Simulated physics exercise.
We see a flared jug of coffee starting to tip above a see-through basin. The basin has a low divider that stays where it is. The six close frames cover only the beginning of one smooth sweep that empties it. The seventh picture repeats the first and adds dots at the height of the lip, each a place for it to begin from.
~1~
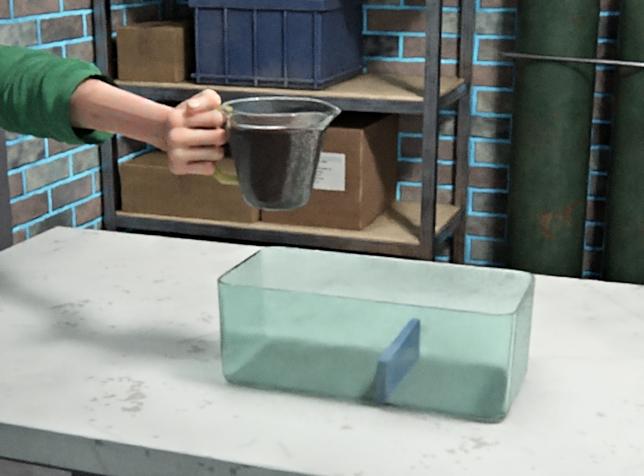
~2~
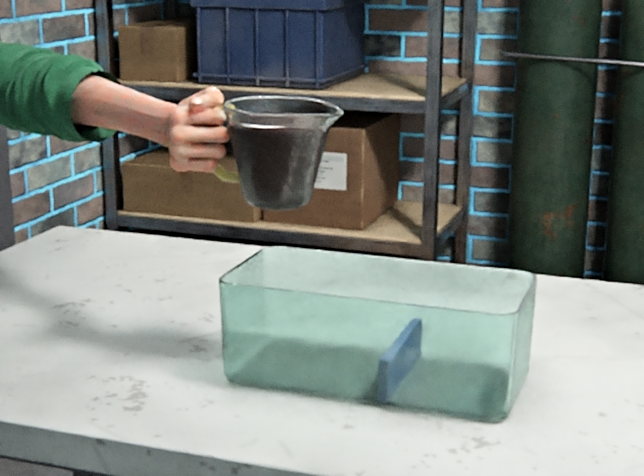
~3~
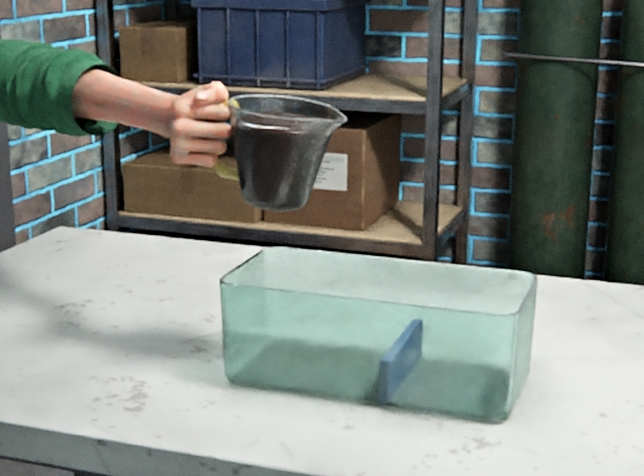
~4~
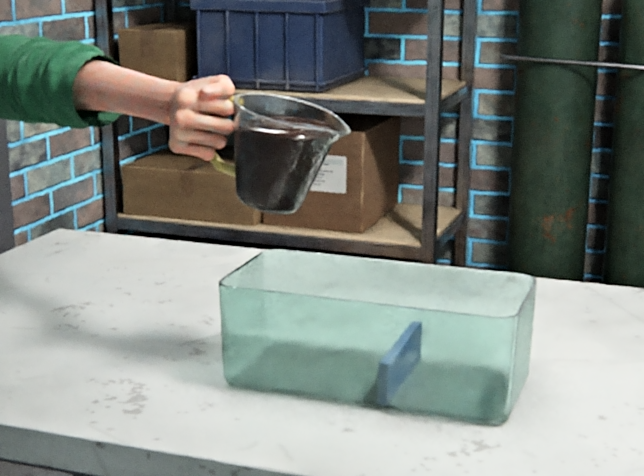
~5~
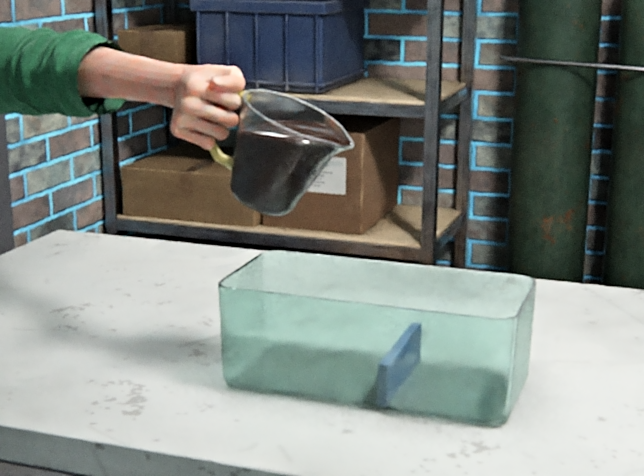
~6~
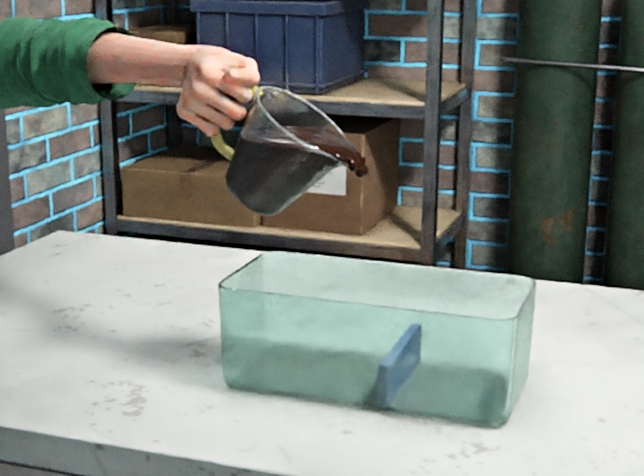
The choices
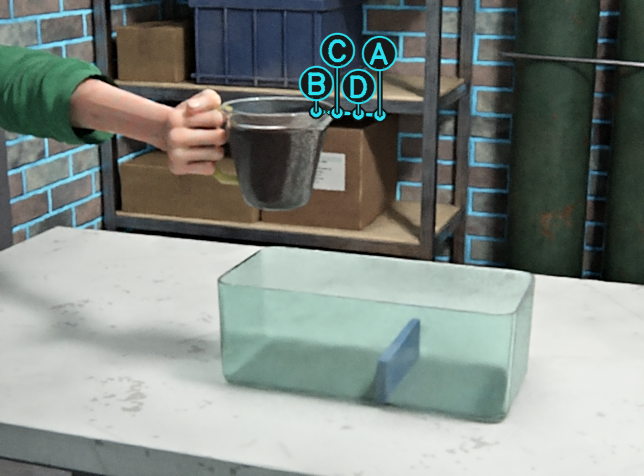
In a workshop with a brick wall lined in bright blue, metal shelving and tall green cylinders, a fixed view looks slightly down on a pale, scuffed table. A green-sleeved arm from the left holds a clear jug of dark coffee above a see-through greenish basin with a short blue divider inside. The hand holds the jug upright, then tilts it rightward until coffee slips over its lip.
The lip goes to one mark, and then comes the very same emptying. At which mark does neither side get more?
D.
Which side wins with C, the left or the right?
The left side.
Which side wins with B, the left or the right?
More ends on the left.
In cyan, A at (379, 115); B at (316, 111); C at (337, 112); D at (358, 114).
With A, about 23 % ends left of the wall and 76 % right of it.
With B, about 92 % ends left of the wall and 5 % right of it; 3 % is lost outside.
With C, about 73 % ends left of the wall and 24 % right of it.
With D, about 50 % ends left of the wall and 49 % right of it.
